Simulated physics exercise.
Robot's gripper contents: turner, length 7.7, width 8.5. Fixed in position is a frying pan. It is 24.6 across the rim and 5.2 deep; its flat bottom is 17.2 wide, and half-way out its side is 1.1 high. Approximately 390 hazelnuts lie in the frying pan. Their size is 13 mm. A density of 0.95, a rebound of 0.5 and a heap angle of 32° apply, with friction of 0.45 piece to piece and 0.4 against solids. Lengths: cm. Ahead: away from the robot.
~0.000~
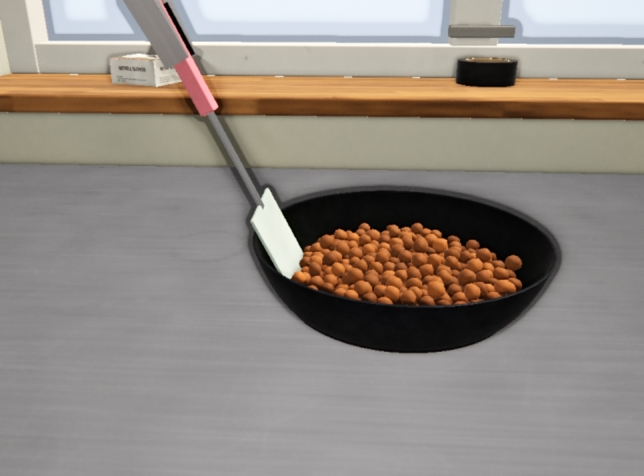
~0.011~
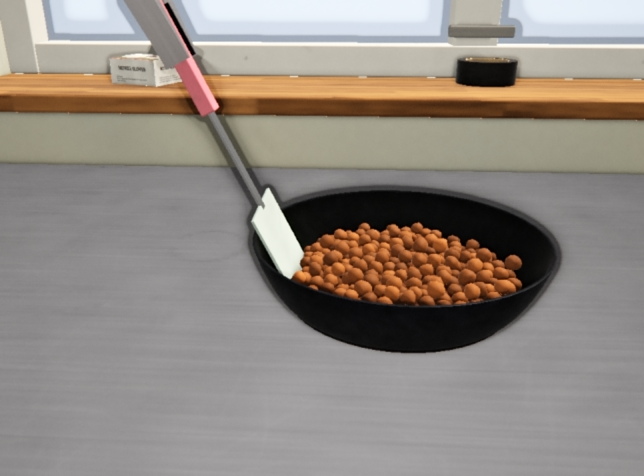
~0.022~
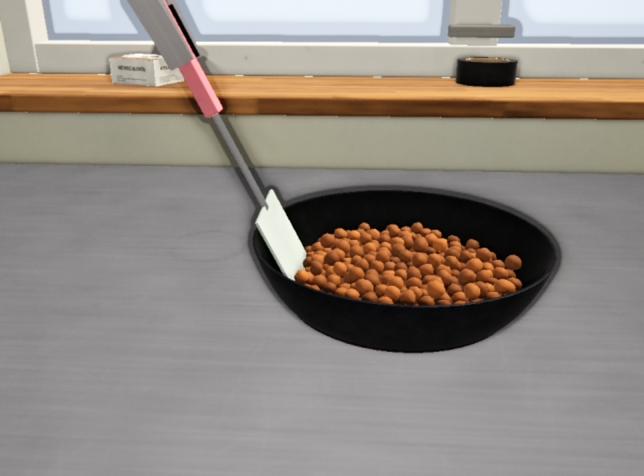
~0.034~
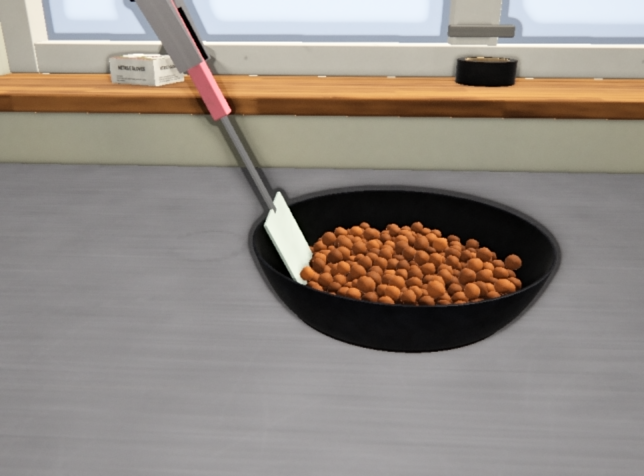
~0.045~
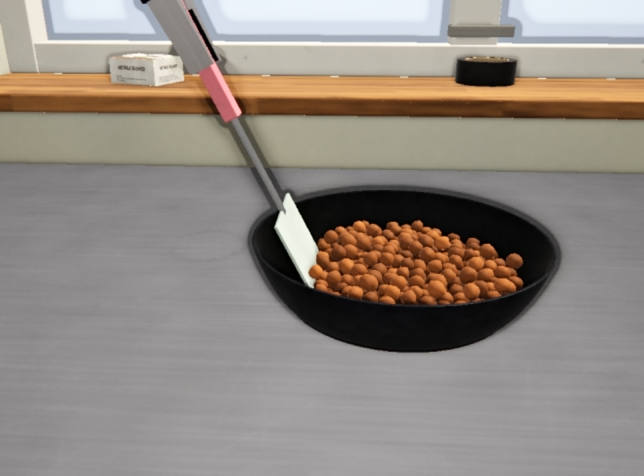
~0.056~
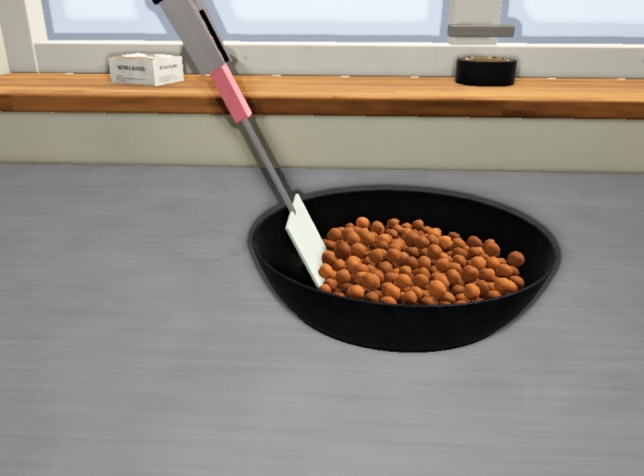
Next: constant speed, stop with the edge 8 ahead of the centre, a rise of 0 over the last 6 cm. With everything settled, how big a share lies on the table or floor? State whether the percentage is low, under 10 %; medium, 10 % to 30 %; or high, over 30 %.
The percentage is medium.
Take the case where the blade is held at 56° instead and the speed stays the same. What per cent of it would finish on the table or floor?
It would come to roughly 20 percent.
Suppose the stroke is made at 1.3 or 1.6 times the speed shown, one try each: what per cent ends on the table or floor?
The two tries give about 25 and 35 in a hundred.
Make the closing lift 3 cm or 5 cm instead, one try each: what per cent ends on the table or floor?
Roughly 25 % and then 20 %.
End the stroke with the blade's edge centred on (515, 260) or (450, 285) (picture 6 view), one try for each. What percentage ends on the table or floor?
I'd say roughly 40 per cent, then roughly 0 per cent.
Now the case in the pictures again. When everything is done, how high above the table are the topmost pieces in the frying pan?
It reaches about 6.5 cm.
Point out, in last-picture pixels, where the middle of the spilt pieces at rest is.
(611, 283), roughly.
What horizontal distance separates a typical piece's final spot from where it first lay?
It works out to roughly 5 cm.
After 0.12 s, sloping 64°, highest piece 5 above the table; 387 in the frying pan.
After 0.18 s, sloping 64°, highest piece 7 above the table; 387 in the frying pan.
After 0.42 s, sloping 64°, highest piece 8 above the table; 323 in the frying pan, 38 on the table or floor, 26 on the blade or in flight.
After 1.47 s, sloping 64°, highest piece 6 above the table; 315 in the frying pan, 72 on the table or floor.
In the end, 315 in the frying pan, 72 on the table or floor. That is 19 % on the table or floor.
